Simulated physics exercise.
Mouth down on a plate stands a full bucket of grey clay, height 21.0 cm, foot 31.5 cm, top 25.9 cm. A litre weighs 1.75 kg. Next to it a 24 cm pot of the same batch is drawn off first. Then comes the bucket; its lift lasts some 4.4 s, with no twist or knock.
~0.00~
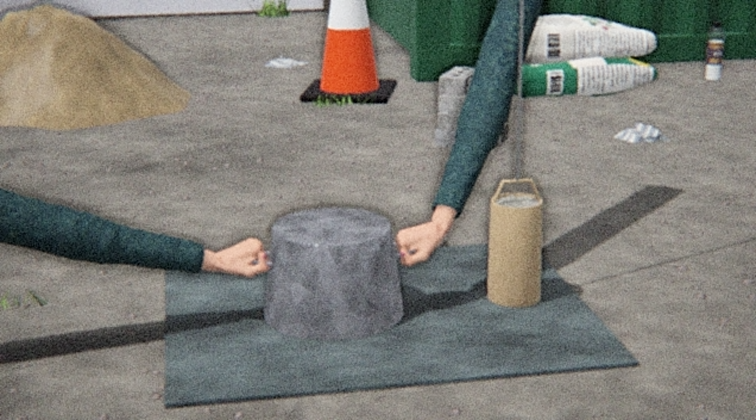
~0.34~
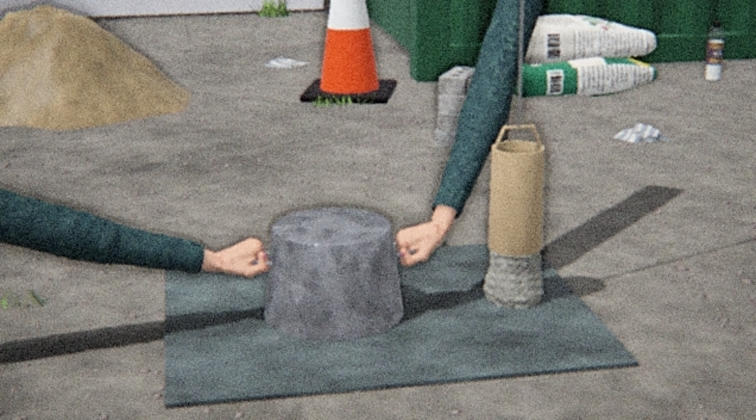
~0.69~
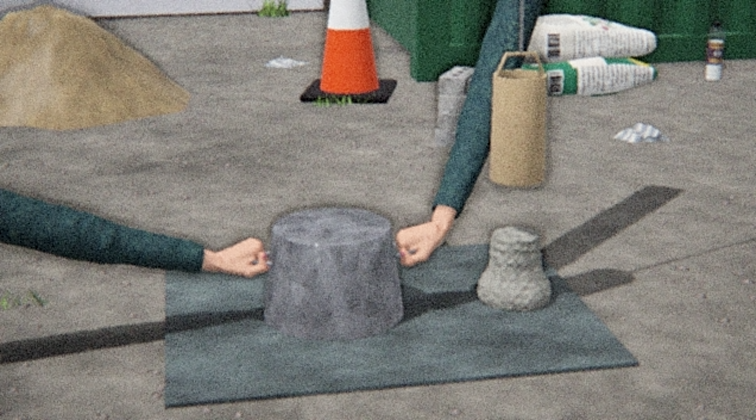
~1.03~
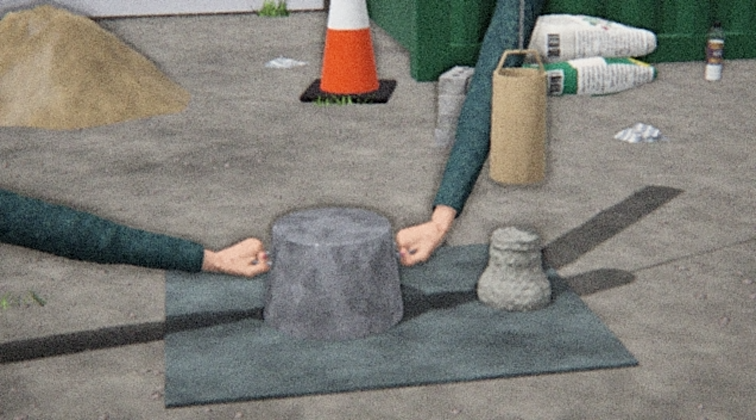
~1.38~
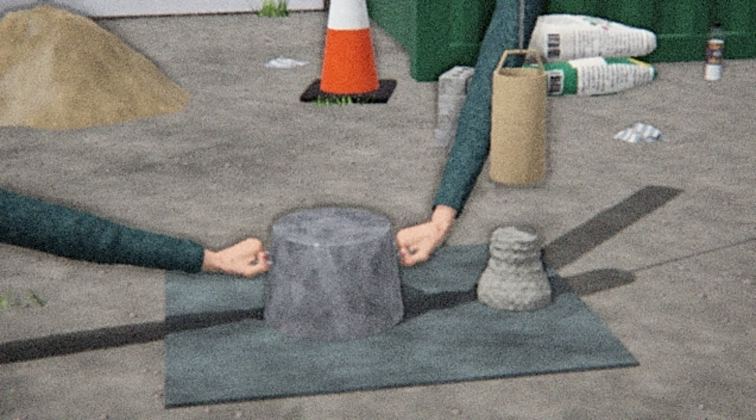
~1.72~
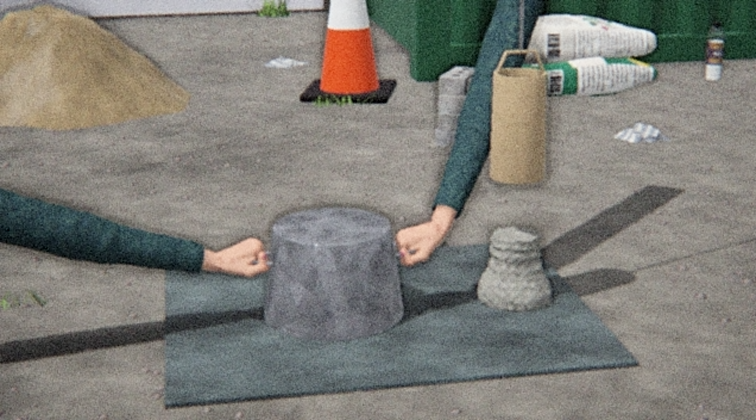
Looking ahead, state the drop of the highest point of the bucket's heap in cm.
It comes to near 3 cm.
After 2.8 s, the bucket is up 4.8 cm; the grey clay has come down 1.3 cm to 20 cm and is 33 cm wide.
After 3.9 s, the bucket is up 13 cm; the grey clay has come down 2.5 cm to 19 cm and is 34 cm wide.
After 5.0 s, the bucket is up 21 cm; the grey clay has come down 2.7 cm to 18 cm and is 35 cm wide.
After 6.3 s, the bucket is clear; the grey clay has come down 2.8 cm to 18 cm and is 35 cm wide.
After 6.8 s, at rest, the bucket is clear; the grey clay has come down 2.8 cm to 18 cm and is 35 cm wide.
